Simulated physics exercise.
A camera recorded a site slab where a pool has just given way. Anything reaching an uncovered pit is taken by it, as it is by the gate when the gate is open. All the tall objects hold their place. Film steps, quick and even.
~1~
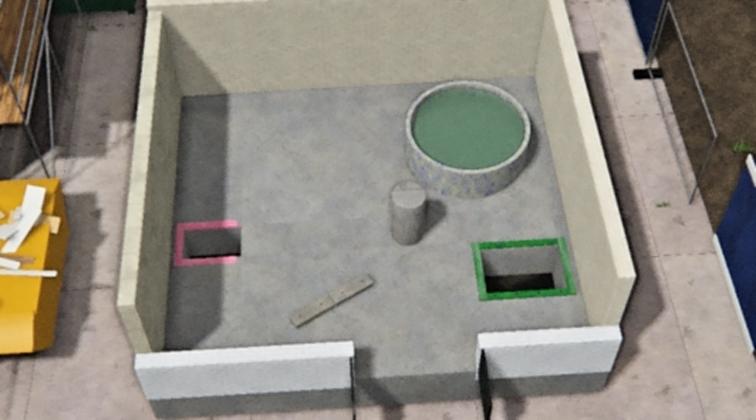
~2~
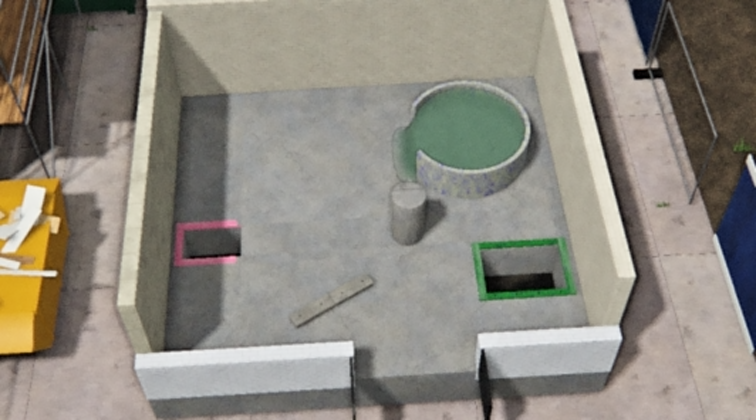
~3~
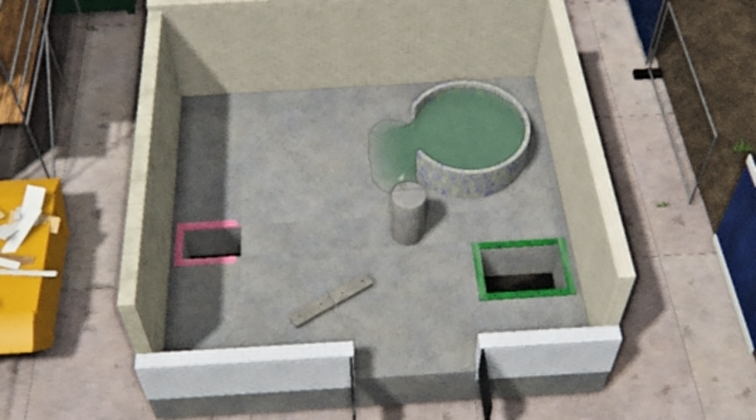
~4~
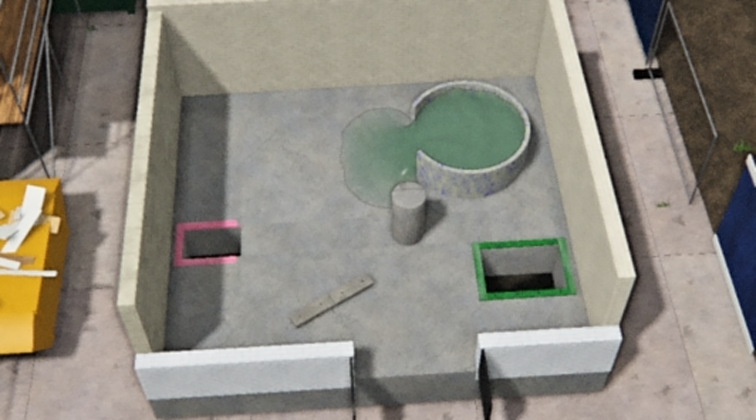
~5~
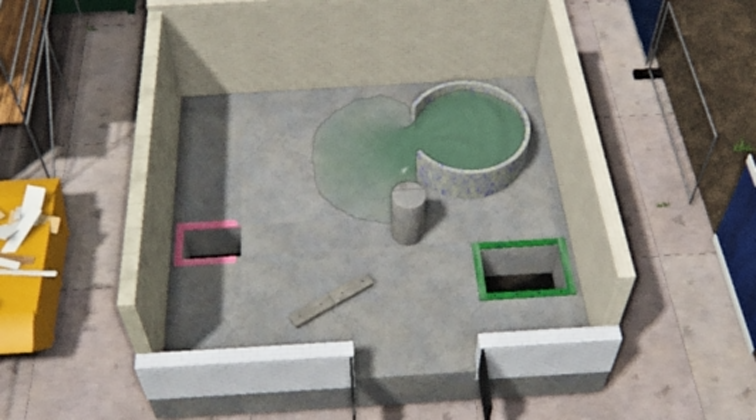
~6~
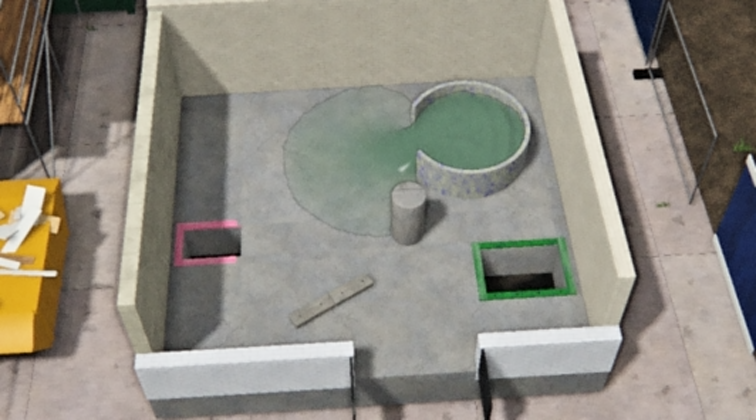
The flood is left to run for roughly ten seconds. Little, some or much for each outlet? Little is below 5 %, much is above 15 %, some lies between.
The gate gets little. The green pit gets little. The pink pit gets much.
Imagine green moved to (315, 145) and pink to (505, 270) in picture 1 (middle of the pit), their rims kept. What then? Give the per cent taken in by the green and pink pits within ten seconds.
Split: Green 40 %, pink 0 %.
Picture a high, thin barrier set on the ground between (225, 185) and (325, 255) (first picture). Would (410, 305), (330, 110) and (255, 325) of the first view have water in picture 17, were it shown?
First spared, second submerged, third spared.
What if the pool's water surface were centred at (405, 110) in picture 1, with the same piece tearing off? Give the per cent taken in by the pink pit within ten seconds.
Pink: About 50 %.
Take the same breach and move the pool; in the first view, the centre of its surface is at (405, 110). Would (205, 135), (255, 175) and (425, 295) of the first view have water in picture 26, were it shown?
Spot 1 wetted, spot 2 wetted, spot 3 unwetted.
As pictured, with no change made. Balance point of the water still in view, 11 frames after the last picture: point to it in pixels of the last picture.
Centre point: Around (364, 157).
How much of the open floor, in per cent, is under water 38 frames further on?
I'd say 55 per cent.
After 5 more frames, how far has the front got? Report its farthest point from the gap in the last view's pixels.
The wet edge reaches furthest near (179, 150).
A moment on, water covers 40 % of the floor; the gate 0 %, the green pit 0 %, the pink pit 0 %.
Next, water covers 50 % of the floor; the gate 0 %, the green pit 0 %, the pink pit 3 %.
Then, water covers 55 % of the floor; the gate 0 %, the green pit 0 %, the pink pit 9 %.
Later, water covers 55 % of the floor; the gate 0 %, the green pit 0 %, the pink pit 24 %.
In the end, water covers 70 % of the floor; the gate 0 %, the green pit 0 %, the pink pit 38 %.
